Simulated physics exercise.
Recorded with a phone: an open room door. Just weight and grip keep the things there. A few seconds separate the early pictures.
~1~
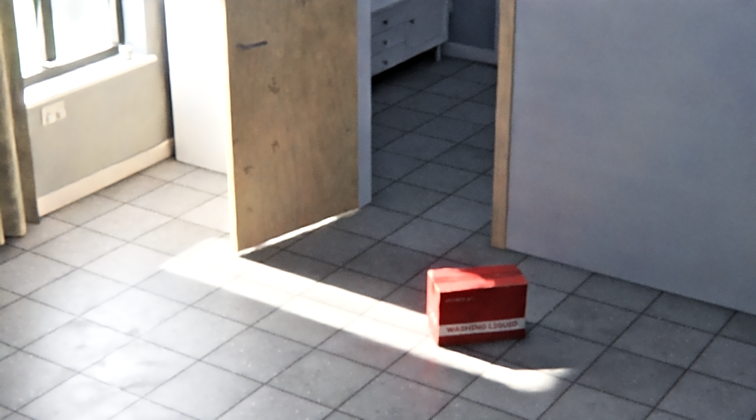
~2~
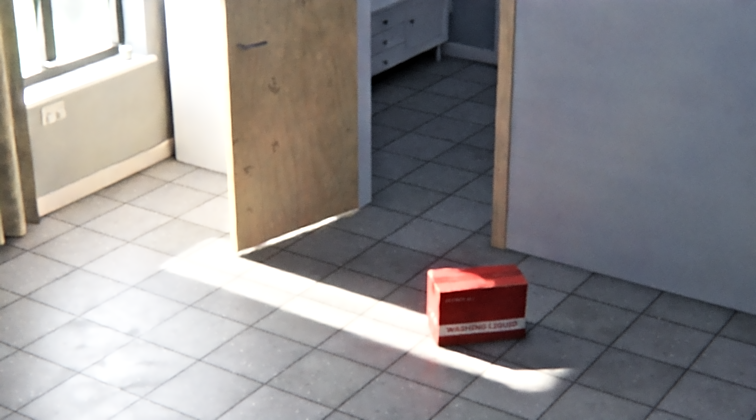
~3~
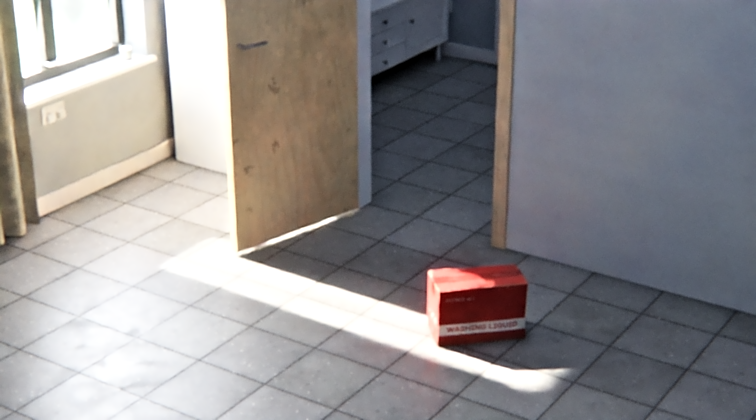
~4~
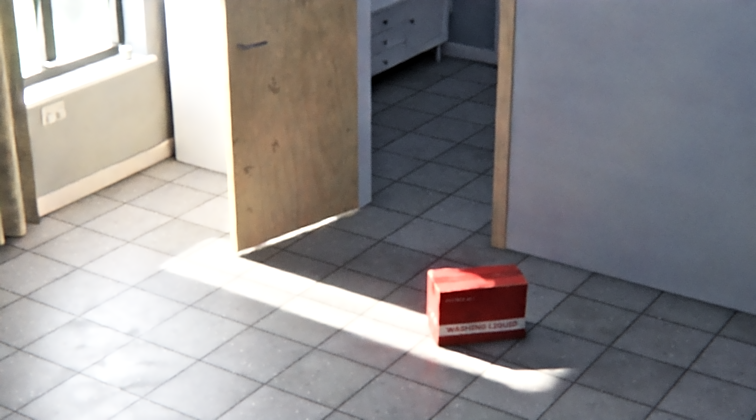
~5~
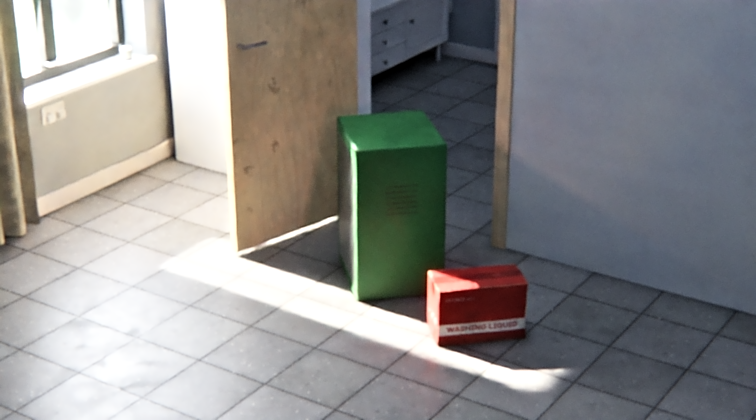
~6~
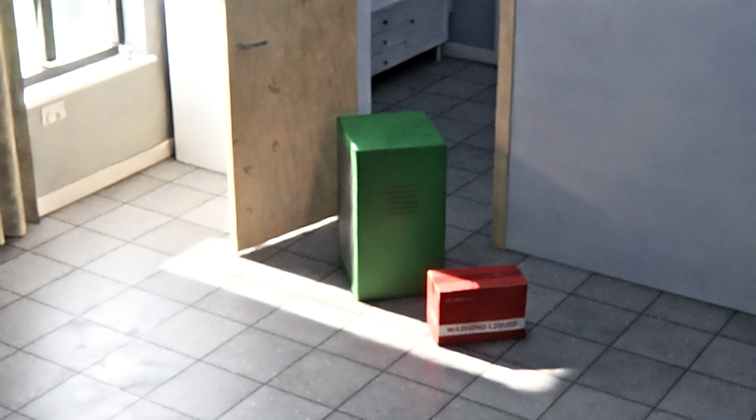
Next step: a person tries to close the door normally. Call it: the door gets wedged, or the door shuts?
It gets wedged.
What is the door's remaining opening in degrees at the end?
About 65°.
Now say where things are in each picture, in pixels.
In the first frame, door wide open and still; red box (477, 305).
In the second frame, door wide open and still; red box (477, 305).
In the third frame, door wide open and still; red box (477, 305).
In the fourth frame, door wide open and still; red box (477, 305).
In the fifth frame, door wide open and still; red box (477, 305).
In the sixth frame, door wide open and still; green appliance (390, 205); red box (477, 305).
Then, 0.40 s on from there, door 96° open.
Then, 0.70 s on from there, door 81° open.
Then, 0.90 s on from there, door 71° open.
In the end, door 66° open; both unmoved. At the end, from the last picture's camera, green appliance near (392, 205).
